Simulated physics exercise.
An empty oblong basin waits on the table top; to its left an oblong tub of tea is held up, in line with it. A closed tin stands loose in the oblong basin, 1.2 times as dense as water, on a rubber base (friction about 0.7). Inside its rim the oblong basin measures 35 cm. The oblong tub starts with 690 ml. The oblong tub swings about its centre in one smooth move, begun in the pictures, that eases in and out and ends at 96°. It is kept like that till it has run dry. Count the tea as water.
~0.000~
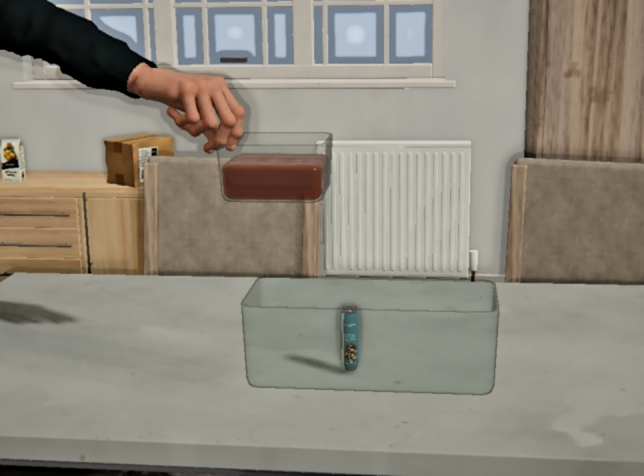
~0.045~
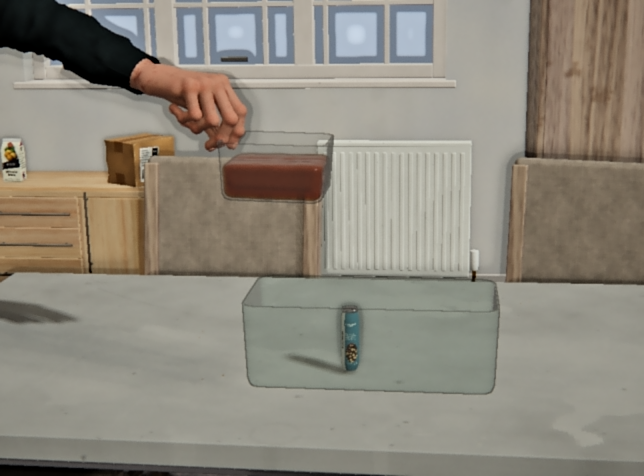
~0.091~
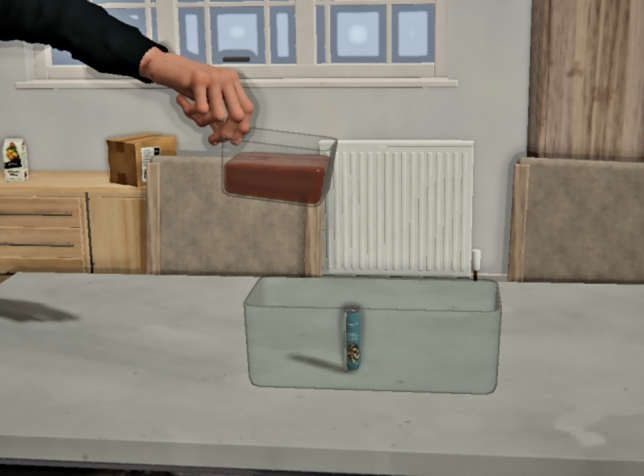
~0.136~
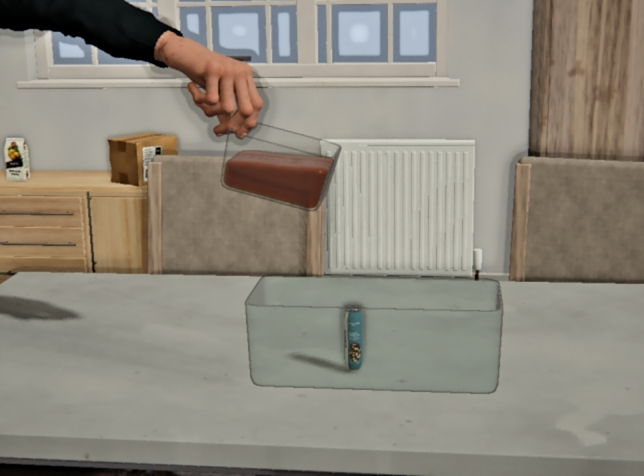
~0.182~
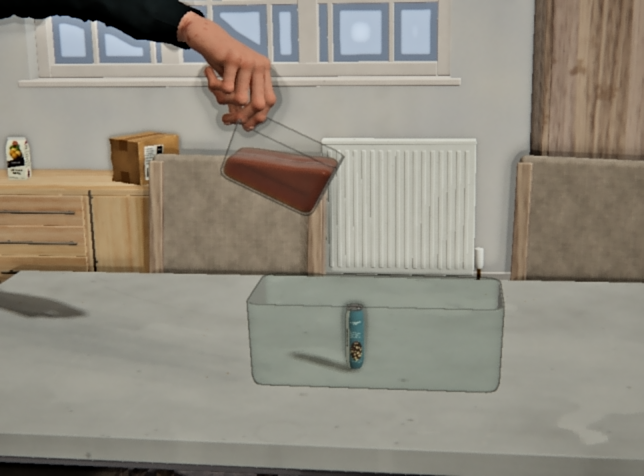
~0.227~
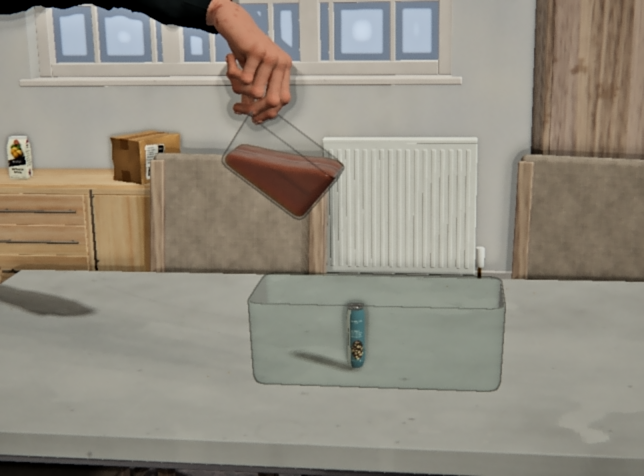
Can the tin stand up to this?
It stays up.
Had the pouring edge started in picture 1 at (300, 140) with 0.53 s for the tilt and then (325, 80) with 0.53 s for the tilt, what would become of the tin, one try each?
First it goes over; then it goes over.
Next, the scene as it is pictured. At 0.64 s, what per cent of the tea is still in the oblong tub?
Near 10 in a hundred.
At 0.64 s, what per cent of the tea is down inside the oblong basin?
About 82 per cent.
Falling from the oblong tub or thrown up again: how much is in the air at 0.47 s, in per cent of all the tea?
Some 58 per cent.
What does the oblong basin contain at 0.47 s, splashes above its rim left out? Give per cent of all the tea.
Some 16 per cent.
Then, 0.47 s in, the tilt is 93° and 27 per cent is still to pour; the tin stands where it began.
Then, 0.64 s in, the tilt is 96° and 9 per cent is still to pour; the tin stands where it began.
Then, 0.83 s in, the tilt is 96° and 3 per cent is still to pour; the tin stands where it began.
Then, 1.03 s in, the tilt is 96° and 1 per cent is still to pour; the tin stands where it began.
Finally, the tin stands where it began.
